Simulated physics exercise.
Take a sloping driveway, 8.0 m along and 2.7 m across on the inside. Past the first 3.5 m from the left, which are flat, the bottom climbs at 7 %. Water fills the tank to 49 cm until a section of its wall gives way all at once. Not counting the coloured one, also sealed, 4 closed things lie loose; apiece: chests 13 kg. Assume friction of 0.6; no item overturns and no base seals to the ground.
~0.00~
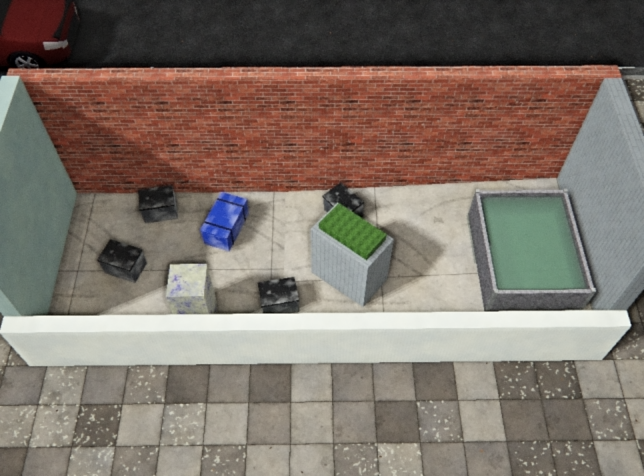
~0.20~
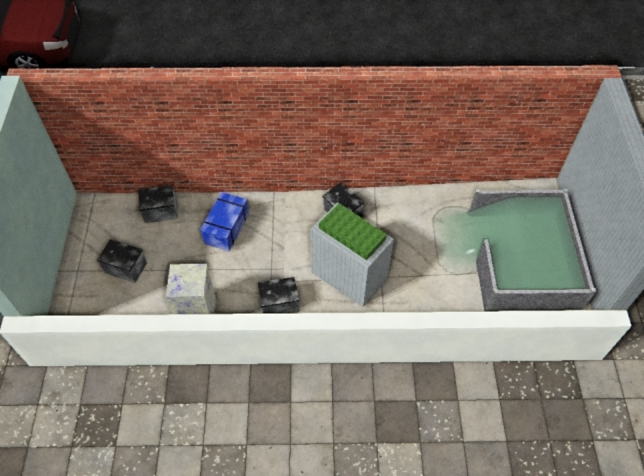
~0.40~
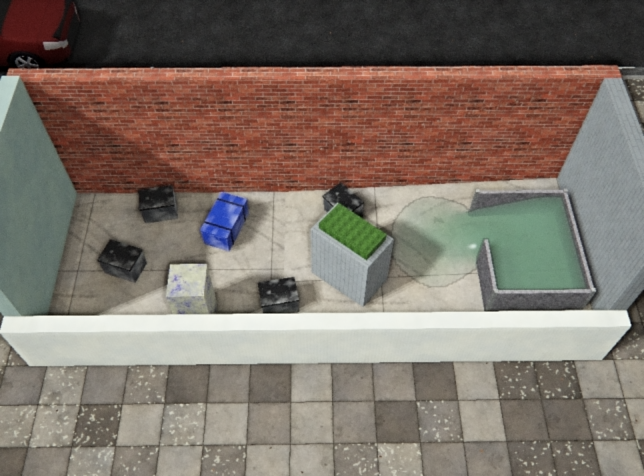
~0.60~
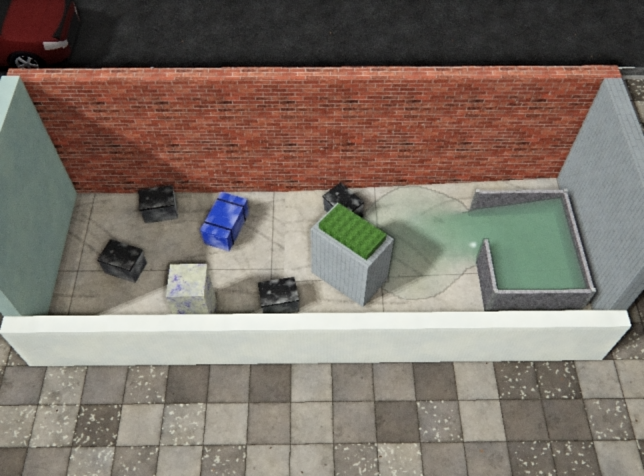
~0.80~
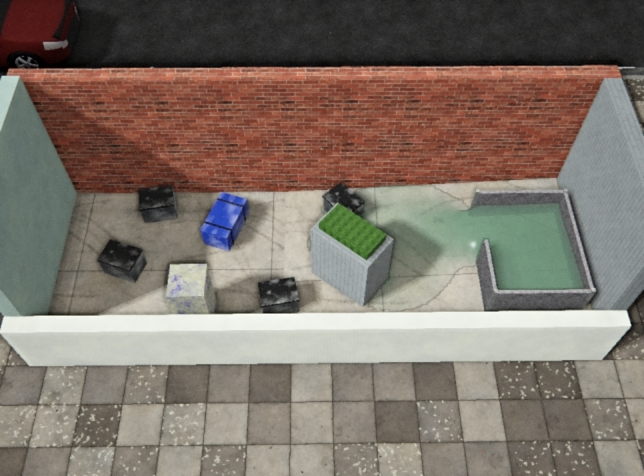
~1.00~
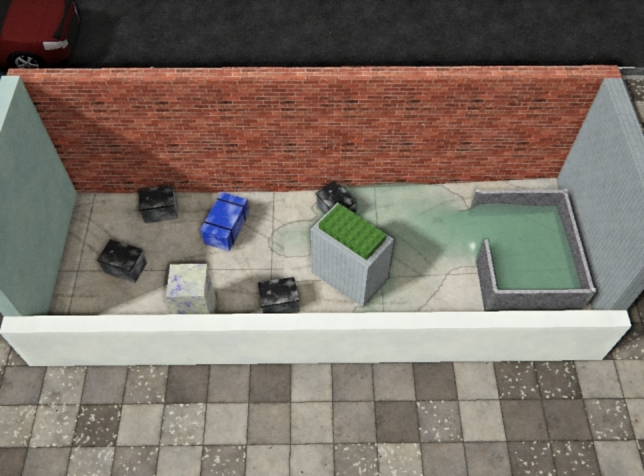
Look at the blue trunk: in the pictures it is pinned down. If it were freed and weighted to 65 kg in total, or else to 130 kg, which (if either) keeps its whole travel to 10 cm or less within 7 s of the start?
Only 130 kg.
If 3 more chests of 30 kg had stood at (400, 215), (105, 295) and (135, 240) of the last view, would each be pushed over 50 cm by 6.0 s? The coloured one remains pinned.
Beyond the mark, within the mark, within the mark.
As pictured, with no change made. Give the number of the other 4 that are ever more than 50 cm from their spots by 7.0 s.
By my count, 3.
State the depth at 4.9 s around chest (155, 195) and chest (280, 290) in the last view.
Roughly 11 and 10 cm.
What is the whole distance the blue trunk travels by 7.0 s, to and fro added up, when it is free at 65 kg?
Roughly 140 cm.
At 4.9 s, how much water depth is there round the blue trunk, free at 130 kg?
Something like 9 centimetres.
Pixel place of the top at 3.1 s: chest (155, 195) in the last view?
Near (81, 229).
After 1.4 s the blue trunk would be 0 cm from its start with 65 kg and 0 cm from its start with 130 kg; 2 cm of water round it then.
After 3.1 s the blue trunk would be 116 cm from its start with 65 kg and 3 cm from its start with 130 kg; 12 cm of water round it then.
After 4.9 s the blue trunk would be 138 cm from its start with 65 kg and 3 cm from its start with 130 kg; 9 cm of water round it then.
After 7.0 s the blue trunk would be 138 cm from its start with 65 kg and 3 cm from its start with 130 kg; 10 cm of water round it then.
